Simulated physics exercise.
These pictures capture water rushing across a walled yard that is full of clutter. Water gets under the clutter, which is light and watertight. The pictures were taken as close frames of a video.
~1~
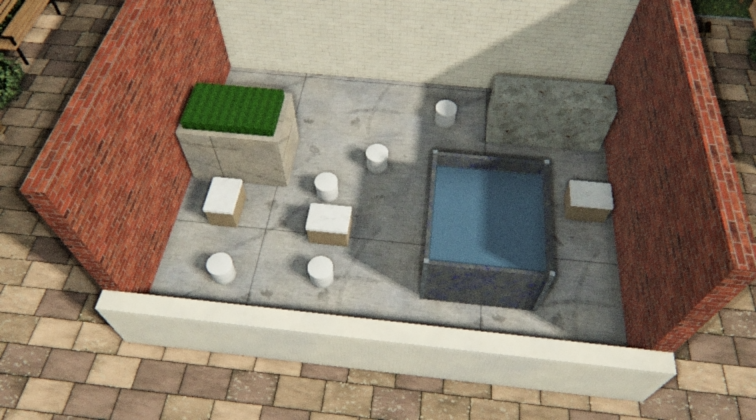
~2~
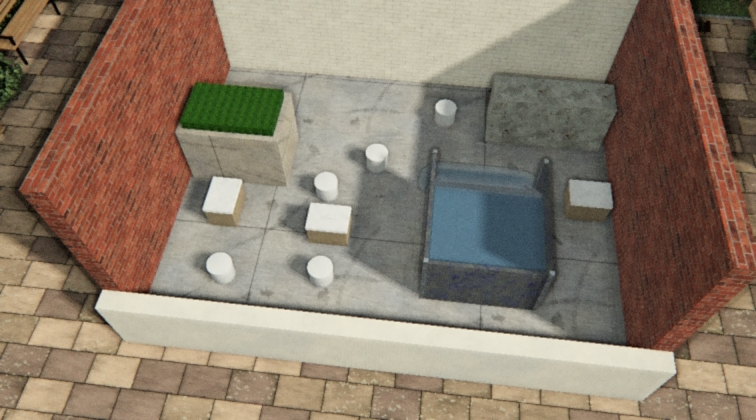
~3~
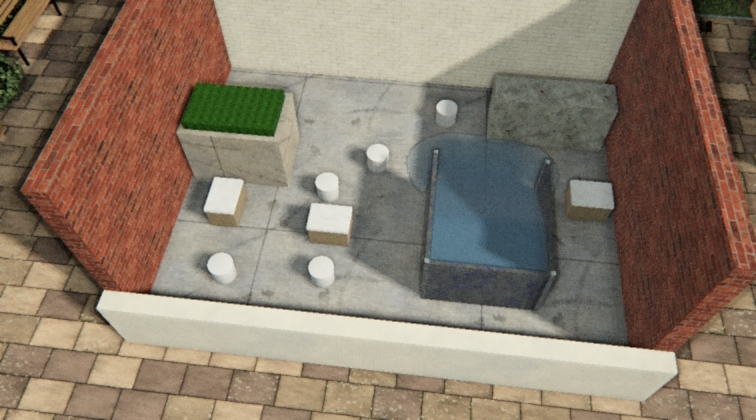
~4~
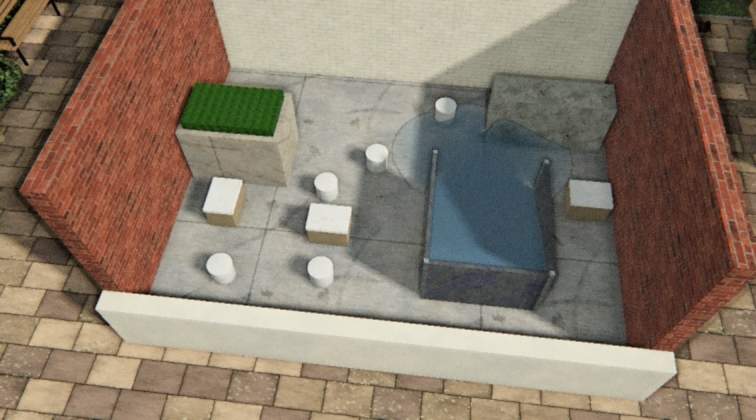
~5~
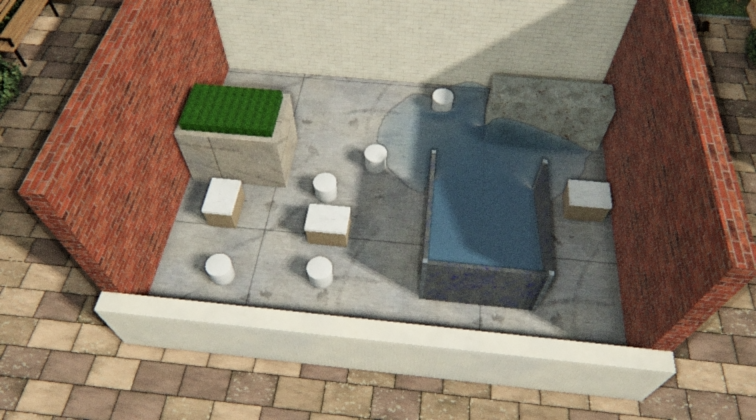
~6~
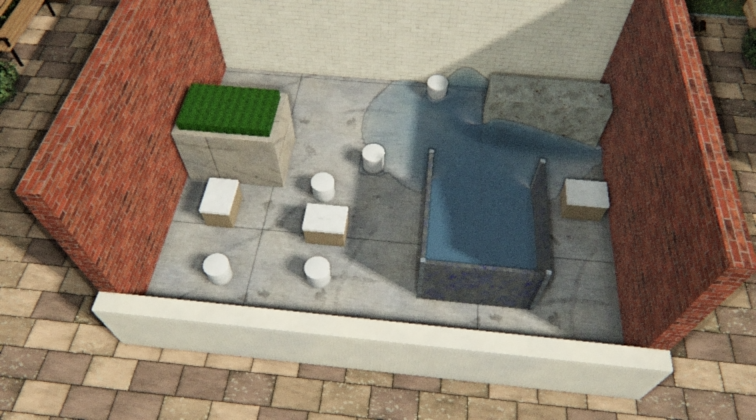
In a walled courtyard scattered with white cylinders, pale boxes and a grass-topped block, a glass-sided tank of blue water opens at its far side. Water spills out in a widening curve across the paving, reaching the back wall and the grey block, and the farthest white cylinder shifts slightly toward the wall.
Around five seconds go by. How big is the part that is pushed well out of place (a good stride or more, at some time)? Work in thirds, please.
The things swept well aside make up a smaller part than a third.
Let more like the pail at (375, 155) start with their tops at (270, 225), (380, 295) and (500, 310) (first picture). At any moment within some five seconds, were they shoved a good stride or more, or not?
So, in order, the copies go nowhere much, nowhere much, a long way.
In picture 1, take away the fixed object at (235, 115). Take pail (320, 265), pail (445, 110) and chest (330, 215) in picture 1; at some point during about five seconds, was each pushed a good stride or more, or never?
Taking them one at a time: The first remained nearby, the second traveled far, the third remained nearby.
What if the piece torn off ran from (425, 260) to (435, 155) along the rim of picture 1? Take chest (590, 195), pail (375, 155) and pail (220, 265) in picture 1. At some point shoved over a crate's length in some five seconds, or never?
First below the mark, then over the mark, then over the mark.
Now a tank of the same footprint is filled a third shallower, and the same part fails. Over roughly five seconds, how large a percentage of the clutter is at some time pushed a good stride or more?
Some 20 per cent.
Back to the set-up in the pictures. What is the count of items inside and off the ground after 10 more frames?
By my reckoning the number comes out at 0.
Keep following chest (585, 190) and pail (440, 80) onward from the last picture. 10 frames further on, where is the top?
Near pixel (553, 226) and pixel (261, 102).
A moment on, 1 of 8 are well off their spots; 1 afloat.
Next, 2 of 8 are well off their spots; 0 afloat.
Later, 2 of 8 are well off their spots; 0 afloat.
In the end, 2 of 8 are well off their spots, and 2 have been at some point; 1 afloat.
